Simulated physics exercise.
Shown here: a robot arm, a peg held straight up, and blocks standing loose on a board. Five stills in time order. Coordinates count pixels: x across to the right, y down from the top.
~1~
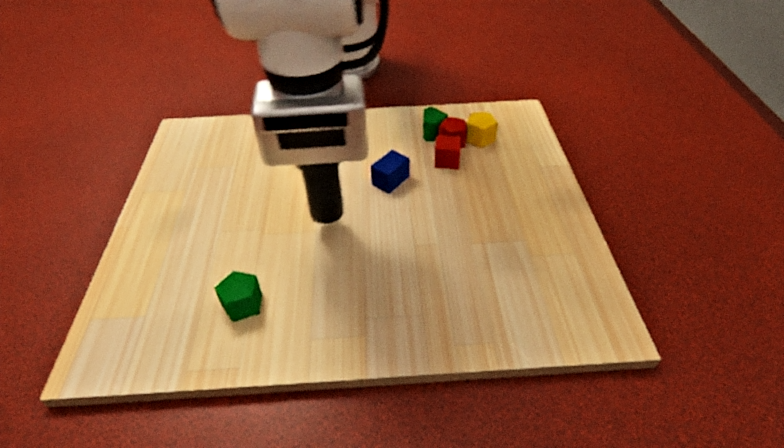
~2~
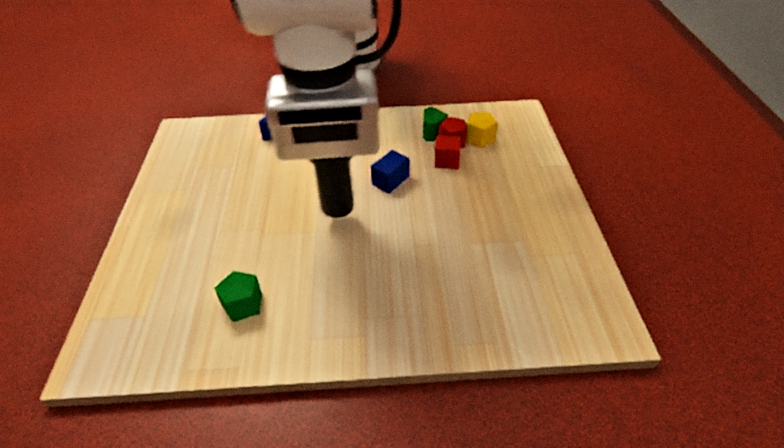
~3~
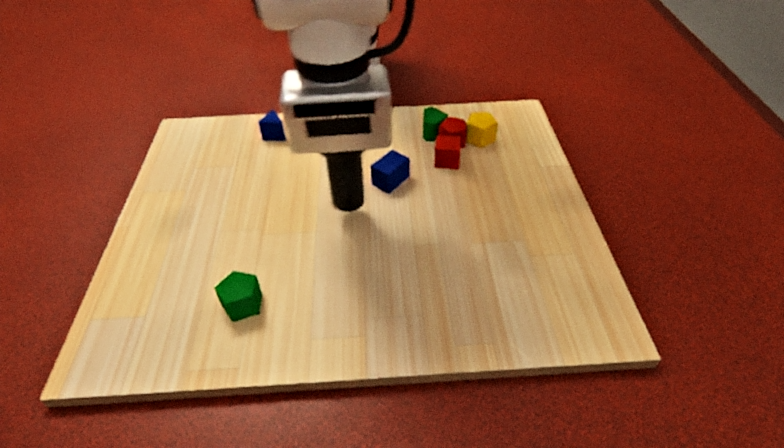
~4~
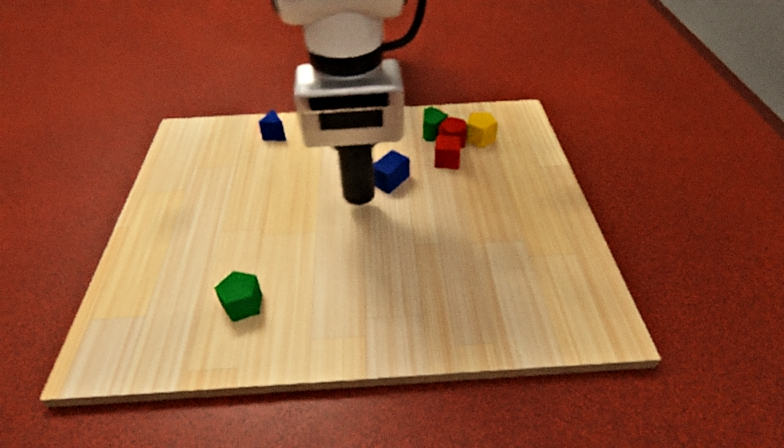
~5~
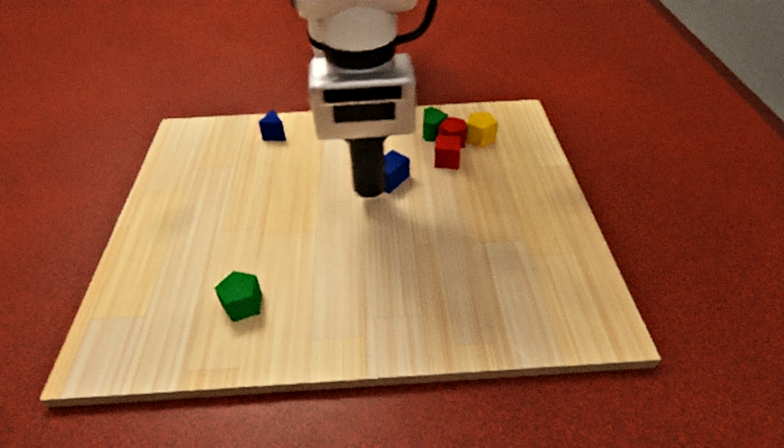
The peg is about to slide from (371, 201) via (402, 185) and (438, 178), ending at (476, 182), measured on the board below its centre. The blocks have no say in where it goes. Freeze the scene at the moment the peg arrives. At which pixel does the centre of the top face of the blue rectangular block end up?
Its top middle: (414, 141).
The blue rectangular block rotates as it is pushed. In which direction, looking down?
Turns anticlockwise.
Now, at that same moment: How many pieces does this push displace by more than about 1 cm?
One moves.
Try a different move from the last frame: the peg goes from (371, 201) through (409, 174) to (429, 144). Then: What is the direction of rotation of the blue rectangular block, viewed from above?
Spin direction: Counter-clockwise.
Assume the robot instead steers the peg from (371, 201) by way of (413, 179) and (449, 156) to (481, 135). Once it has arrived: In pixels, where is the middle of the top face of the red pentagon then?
When the path ends, it will be at (462, 106).
On the path given first. One third of the way, peg (402, 172); blue rectangular block (408, 145), turned 35° anticlockwise.
Two thirds of the way, peg (440, 166); blue rectangular block (414, 141), turned 60° anticlockwise.
At the end, peg (478, 169); blue rectangular block (414, 141), turned 60° anticlockwise; red four-sided block not moved.
